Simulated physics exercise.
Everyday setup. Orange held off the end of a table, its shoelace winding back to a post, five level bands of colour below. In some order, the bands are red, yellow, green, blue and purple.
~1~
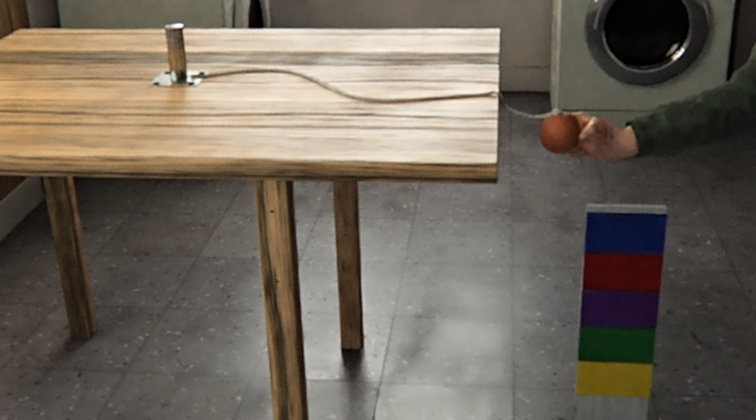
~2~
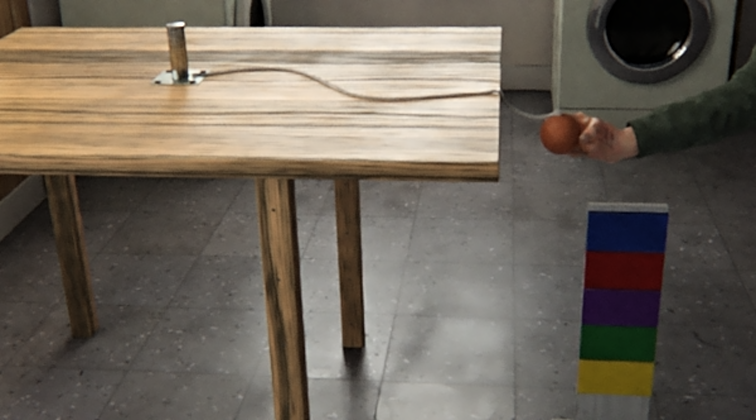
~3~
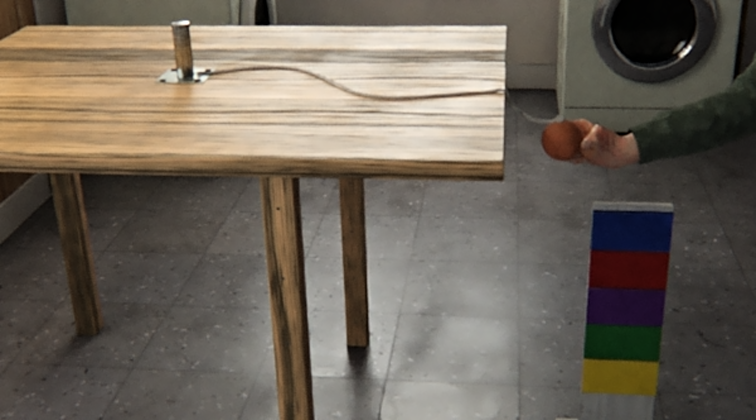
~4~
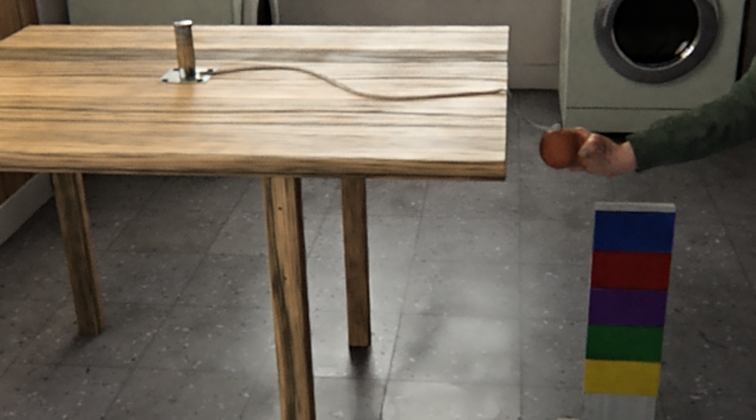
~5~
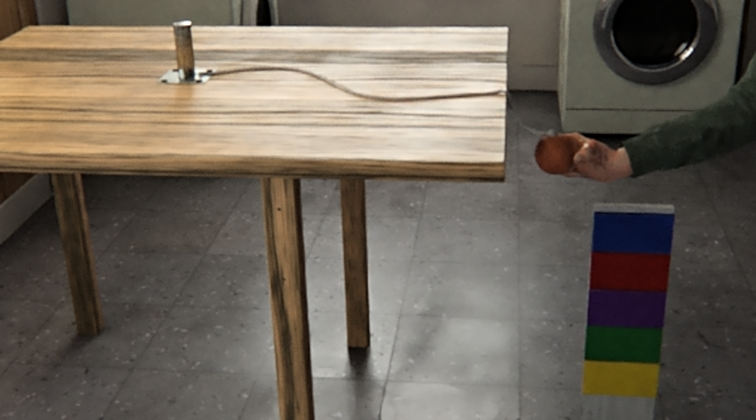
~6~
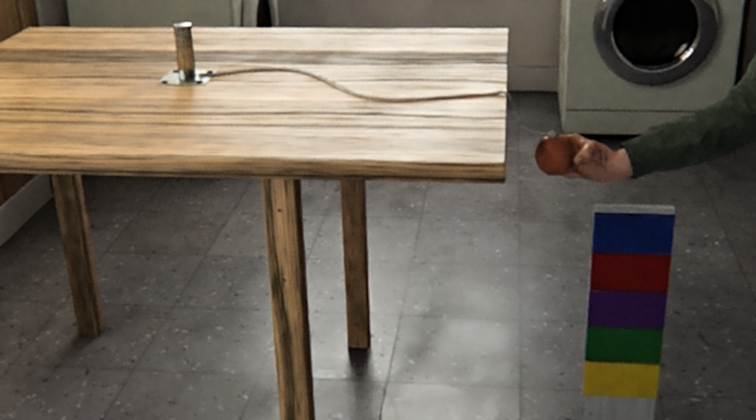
In a room with a grey tiled floor and front-loading machines behind, a hand at the right holds an orange ball just past a wooden table's edge, a cord trailing back to a short metal post. The hand lowers it very slightly beside a striped, coloured block; little else changes.
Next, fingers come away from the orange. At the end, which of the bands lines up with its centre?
The band that lines up is blue.
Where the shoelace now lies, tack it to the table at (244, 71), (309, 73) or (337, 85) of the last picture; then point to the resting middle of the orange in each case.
Per try (px, approx.): (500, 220); (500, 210); (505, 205).
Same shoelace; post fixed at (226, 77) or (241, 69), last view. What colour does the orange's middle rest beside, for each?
Red; red.
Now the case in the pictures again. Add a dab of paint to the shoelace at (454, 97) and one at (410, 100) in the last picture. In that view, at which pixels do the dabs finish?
Roughly (504, 93) for the first and (461, 88) for the second.
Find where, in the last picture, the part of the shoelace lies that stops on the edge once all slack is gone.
It's near (461, 96) in the last picture.
Early on, orange near (534, 216); level with blue.
Midway, orange near (492, 221); level with blue.
Near the end, orange near (495, 225); level with blue.
Finally, orange near (502, 225); level with blue. Its middle rests at the blue band.
